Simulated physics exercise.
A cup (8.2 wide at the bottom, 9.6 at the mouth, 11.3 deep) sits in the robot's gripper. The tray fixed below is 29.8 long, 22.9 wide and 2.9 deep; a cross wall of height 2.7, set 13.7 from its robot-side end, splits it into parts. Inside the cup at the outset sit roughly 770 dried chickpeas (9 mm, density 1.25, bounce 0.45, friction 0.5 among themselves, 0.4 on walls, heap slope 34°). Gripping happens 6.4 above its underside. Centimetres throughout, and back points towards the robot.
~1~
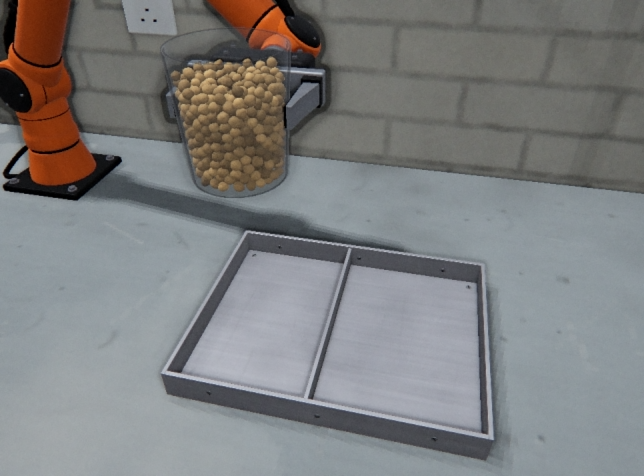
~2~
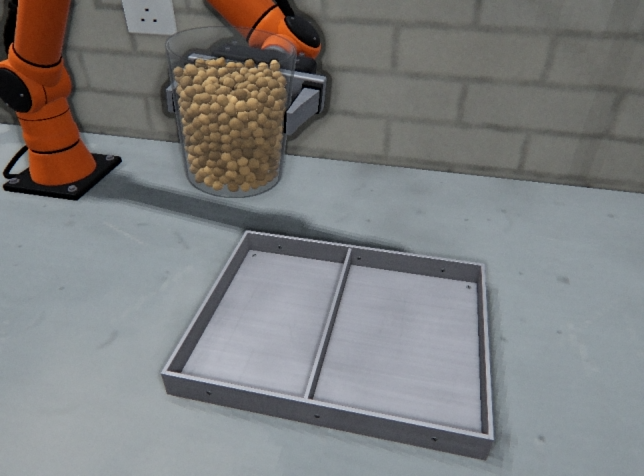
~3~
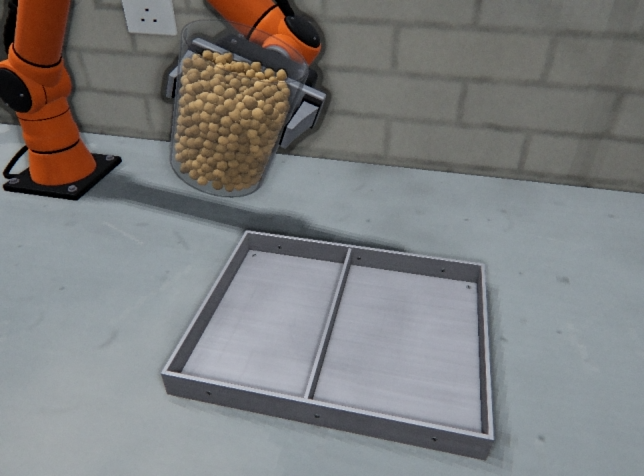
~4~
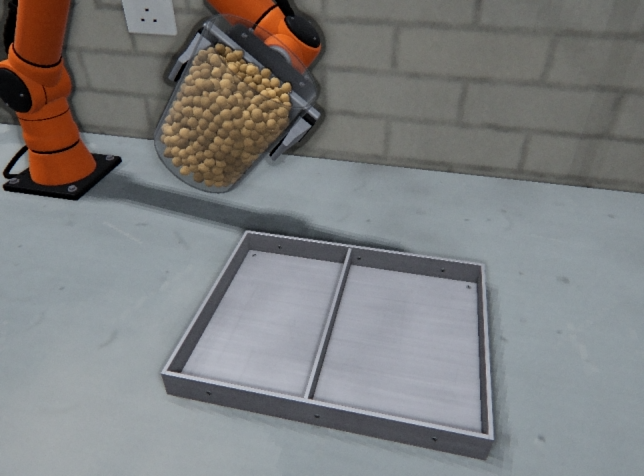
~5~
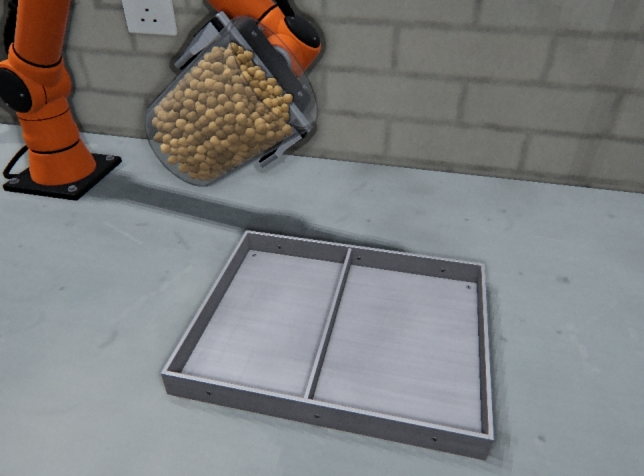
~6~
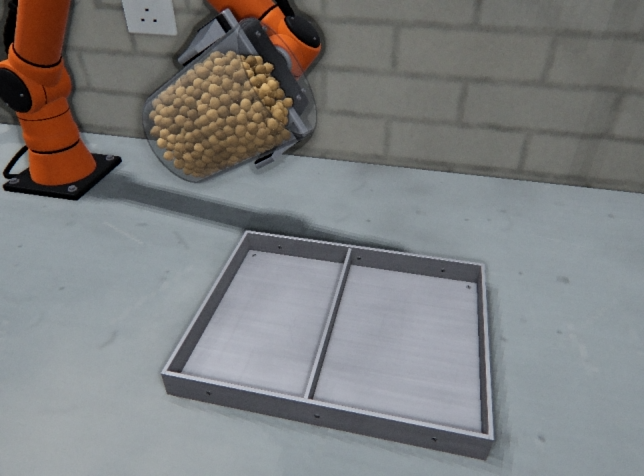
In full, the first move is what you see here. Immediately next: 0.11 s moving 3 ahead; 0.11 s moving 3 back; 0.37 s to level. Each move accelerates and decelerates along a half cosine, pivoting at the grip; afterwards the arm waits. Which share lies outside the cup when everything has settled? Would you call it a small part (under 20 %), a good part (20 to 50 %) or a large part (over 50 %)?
I'd call it a small part.
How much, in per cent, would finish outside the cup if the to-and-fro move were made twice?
In that case it would be roughly 15 per cent.
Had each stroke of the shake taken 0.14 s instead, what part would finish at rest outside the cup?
5 %.
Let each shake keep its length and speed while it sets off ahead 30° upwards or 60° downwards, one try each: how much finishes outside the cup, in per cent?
You'd get some 10 per cent with the first setting and some 0 per cent with the second.
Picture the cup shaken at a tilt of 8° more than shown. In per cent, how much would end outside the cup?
Estimate: Around 15 per cent.
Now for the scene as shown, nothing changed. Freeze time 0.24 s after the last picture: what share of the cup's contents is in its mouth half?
Near 45 %.
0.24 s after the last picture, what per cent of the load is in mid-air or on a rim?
I'd reckon close to 6 per cent.
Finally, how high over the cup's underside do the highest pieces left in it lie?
Height at rest: Approx. 10.5 cm.
Then, 0.24 s after the last picture, tilted 57° forward, highest piece 28 above the table; 723 in the cup, 45 in flight or on a rim.
Then, 0.47 s after the last picture, tilted 13° forward, highest piece 30 above the table; 704 in the cup, 53 in the far-side part, 4 in the robot-side part, 7 in flight or on a rim.
Then, 0.79 s after the last picture, level, highest piece 30 above the table; 704 in the cup, 54 in the far-side part, 6 in the robot-side part, 4 on the table or floor.
Then, 1.84 s after the last picture, level, highest piece 29 above the table; 704 in the cup, 54 in the far-side part, 6 in the robot-side part, 4 on the table or floor.
Final count, 704 in the cup, 54 in the far-side part, 6 in the robot-side part, 4 on the table or floor. That is 8 % outside the cup.
